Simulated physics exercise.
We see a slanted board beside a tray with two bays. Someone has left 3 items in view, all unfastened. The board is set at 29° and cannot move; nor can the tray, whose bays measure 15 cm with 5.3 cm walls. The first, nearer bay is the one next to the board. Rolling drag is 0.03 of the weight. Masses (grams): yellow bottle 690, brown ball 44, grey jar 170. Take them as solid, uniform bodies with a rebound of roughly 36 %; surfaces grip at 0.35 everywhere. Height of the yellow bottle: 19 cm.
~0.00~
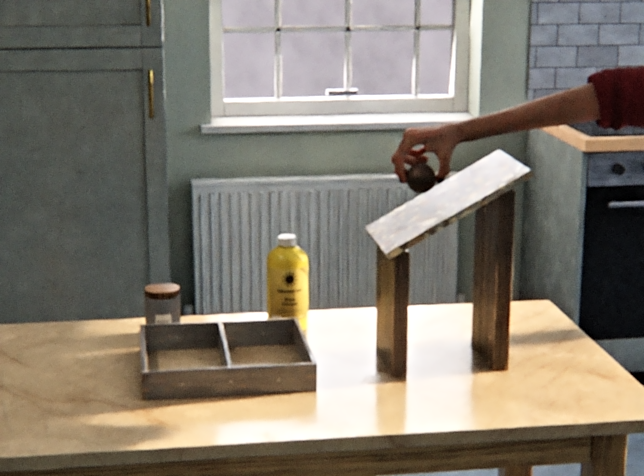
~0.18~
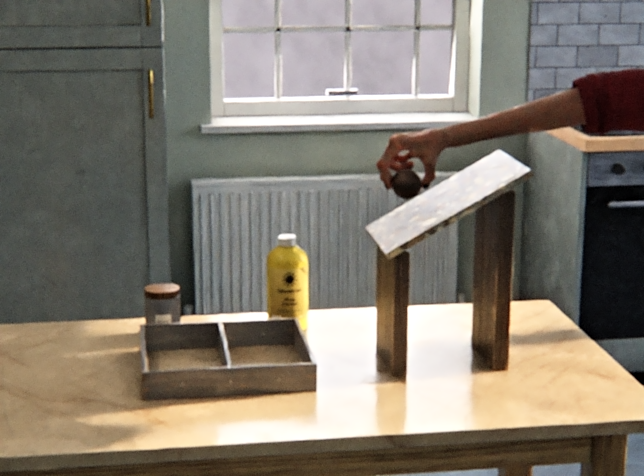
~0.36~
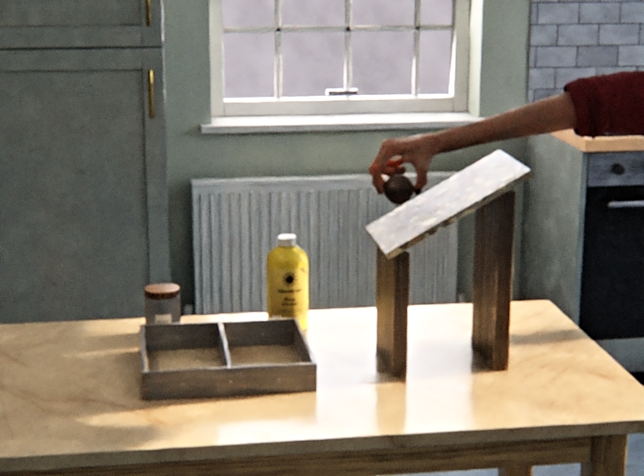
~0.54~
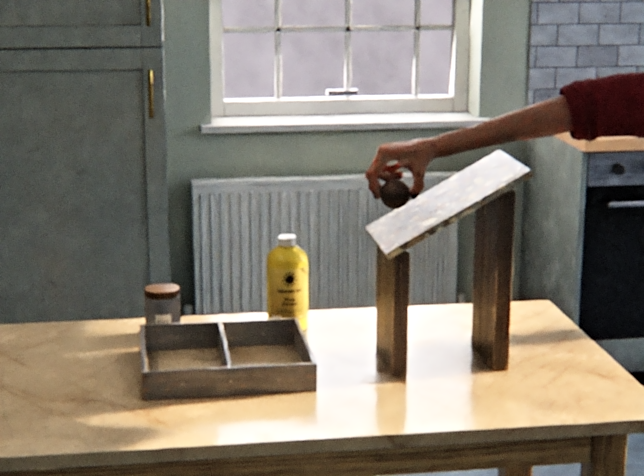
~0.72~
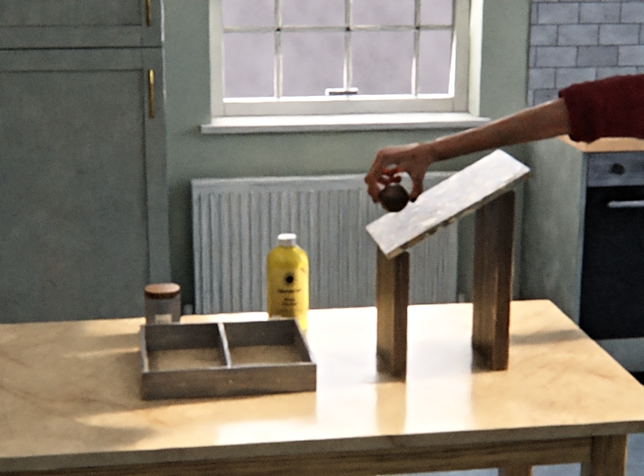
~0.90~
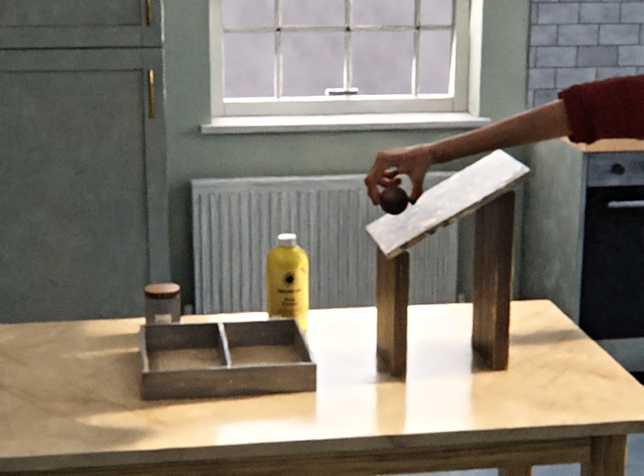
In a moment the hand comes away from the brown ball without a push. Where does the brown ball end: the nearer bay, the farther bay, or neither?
It comes to this: Outside the tray.
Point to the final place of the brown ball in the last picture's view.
Near (336, 351).
By 1.20 s, brown ball near (365, 229).
By 1.40 s, brown ball near (333, 334).
By 1.50 s, it is outside the bays; brown ball near (368, 347).
When it is over (2.6 s), it is outside the bays; the bystanders within 4 cm of the start. End places, in pixels of the last picture, brown ball near (336, 351).
